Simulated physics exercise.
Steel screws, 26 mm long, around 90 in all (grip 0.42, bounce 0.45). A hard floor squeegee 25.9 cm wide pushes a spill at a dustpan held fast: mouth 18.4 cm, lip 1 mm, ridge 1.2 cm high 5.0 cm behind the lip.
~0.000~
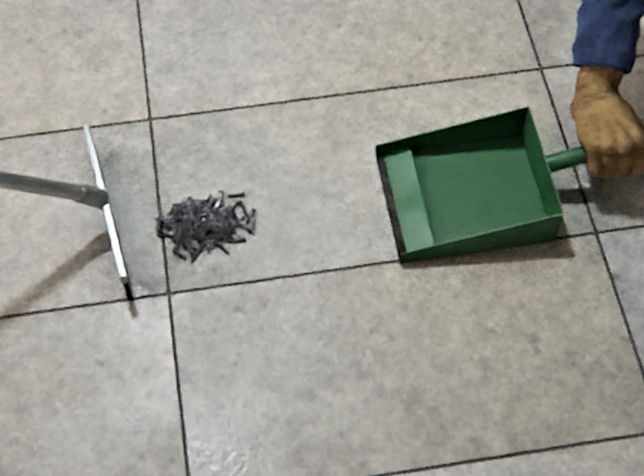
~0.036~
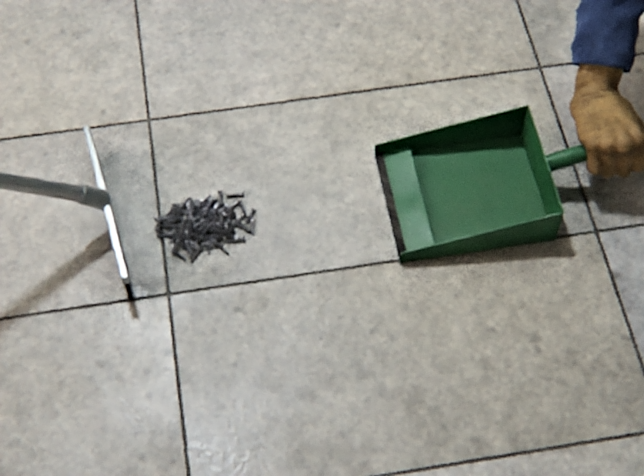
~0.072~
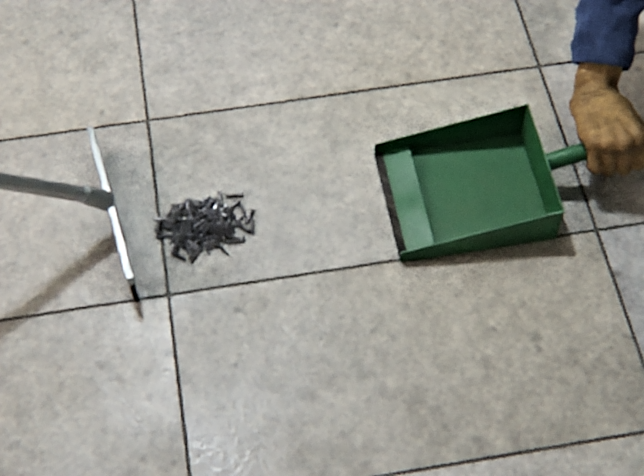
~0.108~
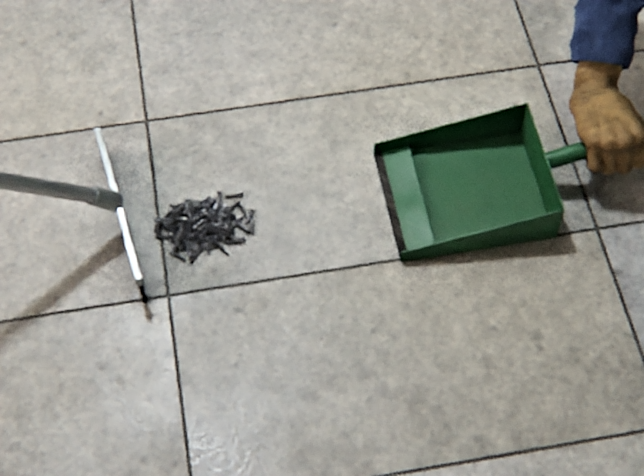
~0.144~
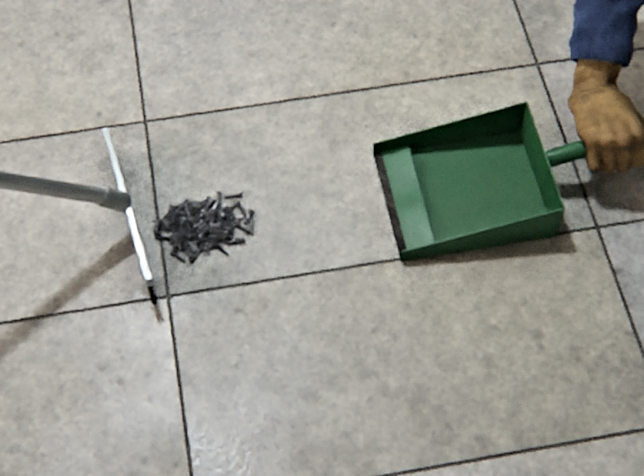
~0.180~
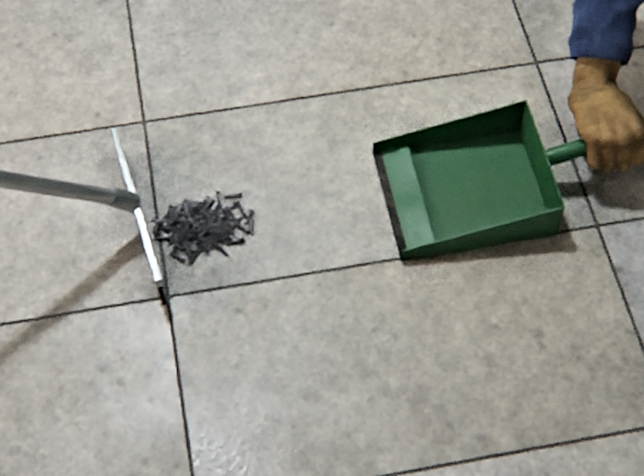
A squeegee on a long handle slid a short way right across the grey tiles, up to a small pile of dark screws, while a hand held a green dustpan still on the right.
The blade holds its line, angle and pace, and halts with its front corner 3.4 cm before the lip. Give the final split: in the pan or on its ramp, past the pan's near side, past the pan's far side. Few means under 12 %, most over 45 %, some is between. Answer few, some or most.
Pan few, near side few, far side few.
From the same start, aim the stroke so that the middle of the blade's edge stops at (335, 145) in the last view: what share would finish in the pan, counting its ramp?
Some 10 per cent.
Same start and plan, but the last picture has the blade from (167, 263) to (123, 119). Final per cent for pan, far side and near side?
Pan 10, far 35, near 0.
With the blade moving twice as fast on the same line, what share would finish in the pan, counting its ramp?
It would be near 30 per cent.
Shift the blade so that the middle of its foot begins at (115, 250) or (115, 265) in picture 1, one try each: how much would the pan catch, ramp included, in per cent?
About 0 and 0 per cent.
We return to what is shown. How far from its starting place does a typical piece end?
About 24 cm.
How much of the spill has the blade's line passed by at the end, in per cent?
About 0 per cent.
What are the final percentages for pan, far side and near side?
Pan 0; near side 0; far side 0.
Then, at 0.57 s, middle of the blade 20 cm from the lip; 0 % over the lip, far side 0 %, near side 0 %.
Then, at 0.83 s, middle of the blade 11 cm from the lip; 0 % over the lip, far side 0 %, near side 0 %.
After 1.20 s, middle of the blade 5 cm from the lip; 5 % over the lip, far side 0 %, near side 0 %.
At rest (2.1 s), pan 0 %, near side 0 %, far side 0 %, in front of the lip or behind the blade 95 %.
